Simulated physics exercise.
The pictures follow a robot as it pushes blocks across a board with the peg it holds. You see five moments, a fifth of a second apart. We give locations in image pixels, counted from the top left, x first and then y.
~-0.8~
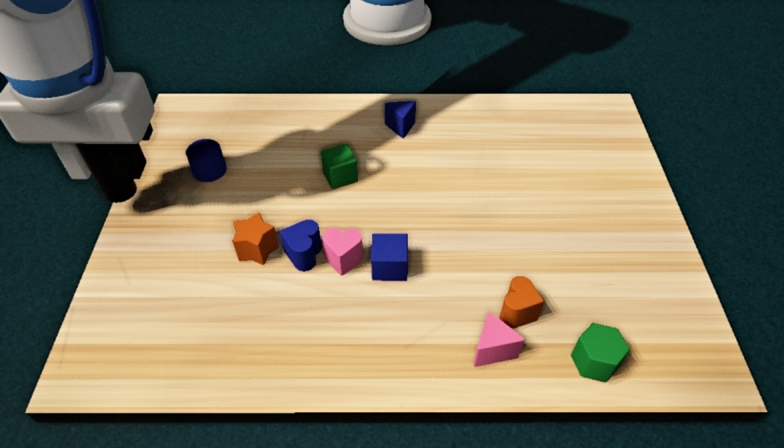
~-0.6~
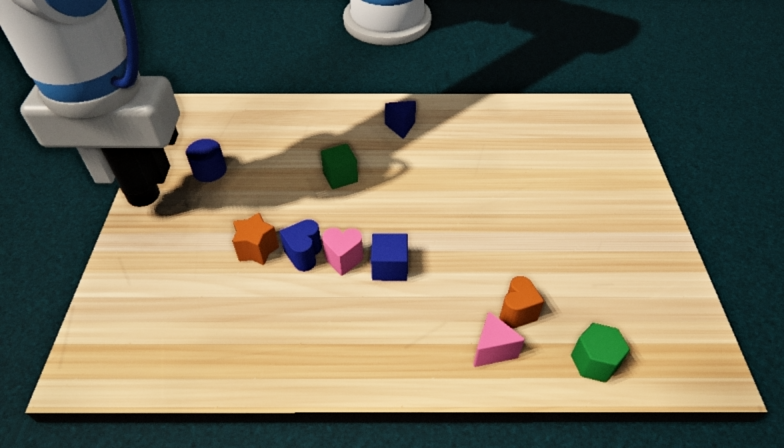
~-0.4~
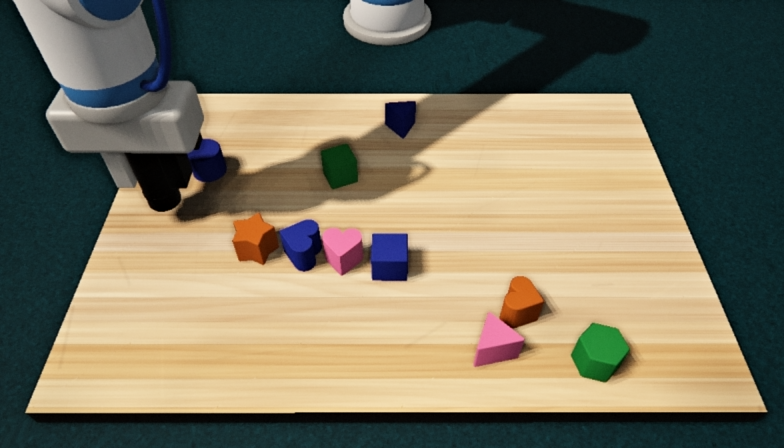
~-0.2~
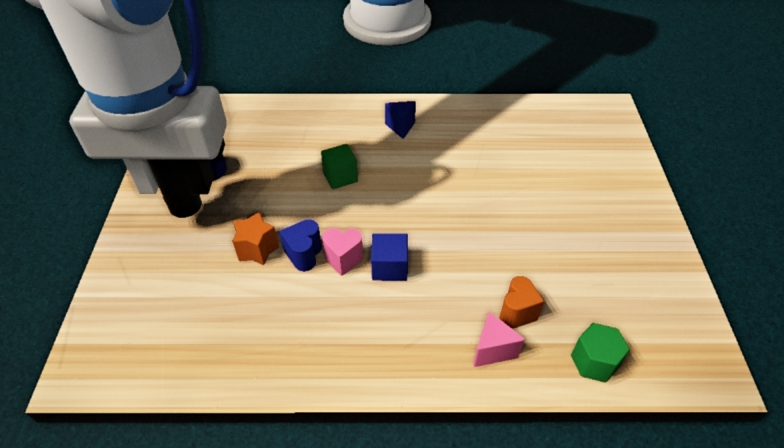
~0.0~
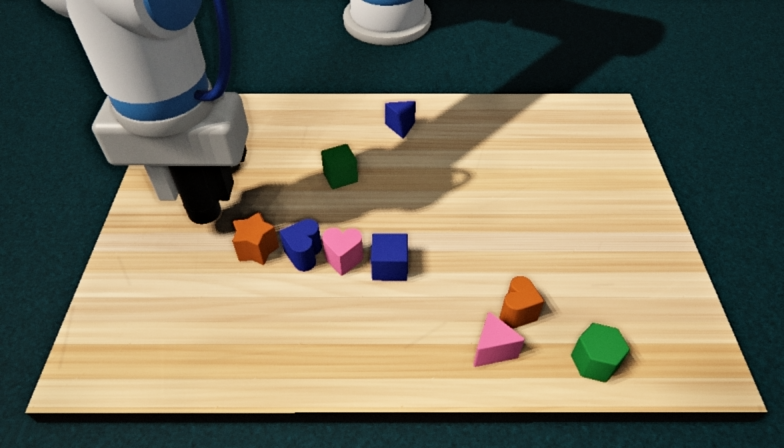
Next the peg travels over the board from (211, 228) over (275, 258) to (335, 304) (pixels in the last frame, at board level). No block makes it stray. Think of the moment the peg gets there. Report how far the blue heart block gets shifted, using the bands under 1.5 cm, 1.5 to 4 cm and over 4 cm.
Once the path is done, the blue heart block lies more than 4 cm from its present place.
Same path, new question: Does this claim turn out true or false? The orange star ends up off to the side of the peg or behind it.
False.
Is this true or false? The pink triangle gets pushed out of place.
The claim does not hold.
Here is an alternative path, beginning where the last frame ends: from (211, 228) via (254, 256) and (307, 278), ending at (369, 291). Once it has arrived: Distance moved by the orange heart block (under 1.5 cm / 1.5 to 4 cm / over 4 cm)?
The best fit is under 1.5 cm.
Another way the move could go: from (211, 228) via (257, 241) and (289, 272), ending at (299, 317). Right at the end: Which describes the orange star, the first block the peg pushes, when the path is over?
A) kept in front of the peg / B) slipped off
Answer: A.
On the path given first. One third of the way, peg at (250, 232); orange star at (281, 240); blue heart block at (320, 239), turned 25° anticlockwise; pink heart block at (352, 239).
Two thirds of the way, peg at (293, 258); orange star at (309, 275); blue heart block at (345, 259), turned 95° anticlockwise; pink heart block at (366, 237), turned 20° anticlockwise; blue square at (398, 245), turned 25° clockwise.
At the end, peg at (333, 289); orange star at (344, 312); blue heart block at (369, 268), turned 135° anticlockwise; pink heart block at (367, 236), turned 25° anticlockwise; blue square at (401, 243), turned 25° clockwise; pink triangle not moved.
